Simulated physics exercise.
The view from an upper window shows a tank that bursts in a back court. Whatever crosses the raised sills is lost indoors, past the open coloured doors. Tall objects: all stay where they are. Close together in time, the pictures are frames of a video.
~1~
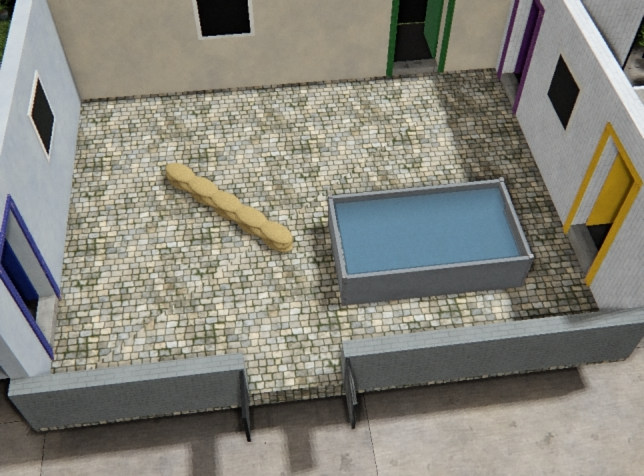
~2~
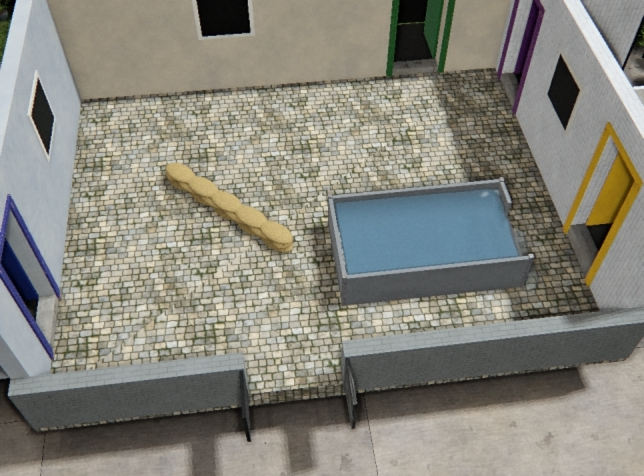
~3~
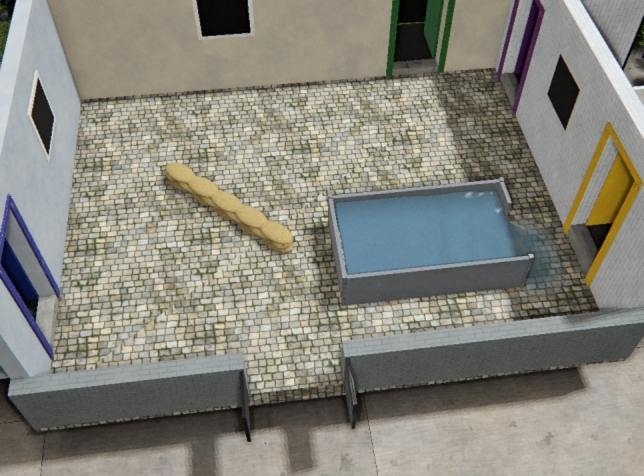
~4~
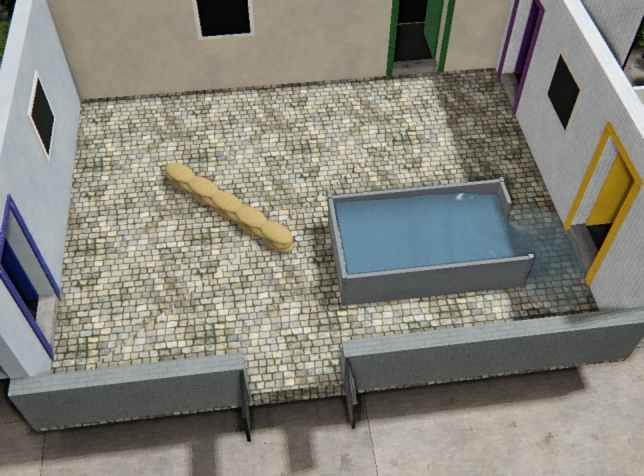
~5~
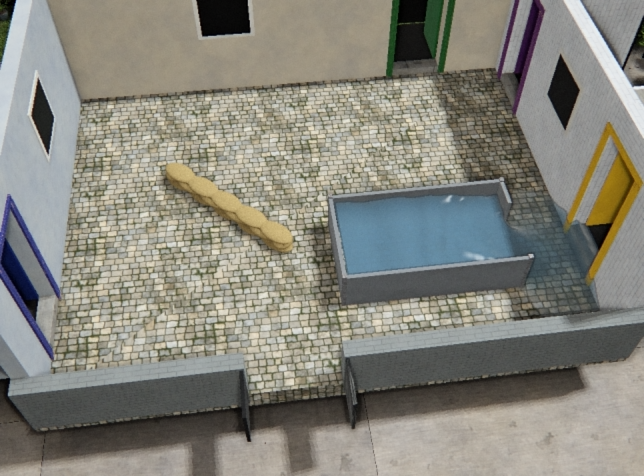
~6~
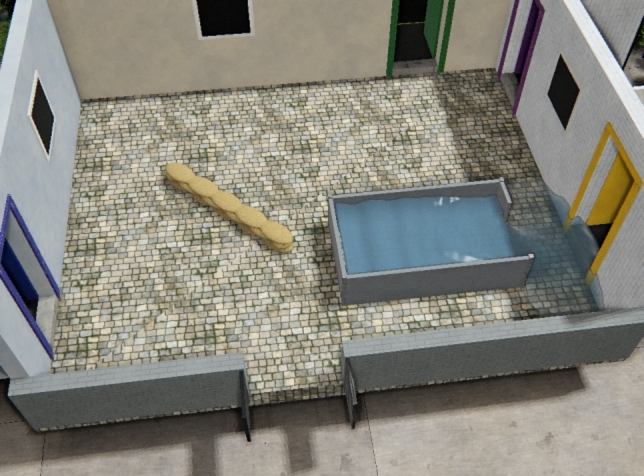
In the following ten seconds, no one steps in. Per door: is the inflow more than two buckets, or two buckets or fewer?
Yellow door: Above two buckets; green door: Two buckets at most; purple door: Two buckets at most; blue door: Two buckets at most.
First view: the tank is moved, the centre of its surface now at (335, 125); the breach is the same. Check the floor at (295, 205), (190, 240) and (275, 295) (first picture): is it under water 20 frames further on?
Readings in order: No flood; no flood; no flood.
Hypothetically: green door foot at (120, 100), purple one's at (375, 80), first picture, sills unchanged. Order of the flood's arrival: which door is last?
Answer: The one in green.
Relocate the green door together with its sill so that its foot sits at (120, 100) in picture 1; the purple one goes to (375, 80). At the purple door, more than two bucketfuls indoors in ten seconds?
Purple does not overflow.
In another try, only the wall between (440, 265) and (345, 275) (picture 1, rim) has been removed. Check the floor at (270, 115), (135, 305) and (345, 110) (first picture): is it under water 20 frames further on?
Taking the points in order: Unwetted, swamped and unwetted.
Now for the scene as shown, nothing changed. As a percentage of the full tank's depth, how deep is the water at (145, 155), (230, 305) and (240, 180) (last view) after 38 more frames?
0, 2 and 0 per cent, roughly.
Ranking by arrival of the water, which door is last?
That would be the blue door.
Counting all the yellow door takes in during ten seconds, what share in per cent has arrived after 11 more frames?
Near 70 in a hundred.
A moment on, water covers 10 % of the floor; the yellow door over two buckets in, the green door not reached, the purple door not reached, the blue door not reached.
Next, water covers 25 % of the floor; the yellow door far over two buckets in, the green door not reached, the purple door wet at the sill, nothing in, the blue door not reached.
Then, water covers 40 % of the floor; the yellow door far over two buckets in, the green door wet at the sill, nothing in, the purple door wet at the sill, nothing in, the blue door not reached.
Later, water covers 60 % of the floor; the yellow door far over two buckets in, the green door wet at the sill, nothing in, the purple door wet at the sill, nothing in, the blue door wet at the sill, nothing in.
In the end, water covers 95 % of the floor; the yellow door far over two buckets in, the green door wet at the sill, nothing in, the purple door wet at the sill, nothing in, the blue door wet at the sill, nothing in.
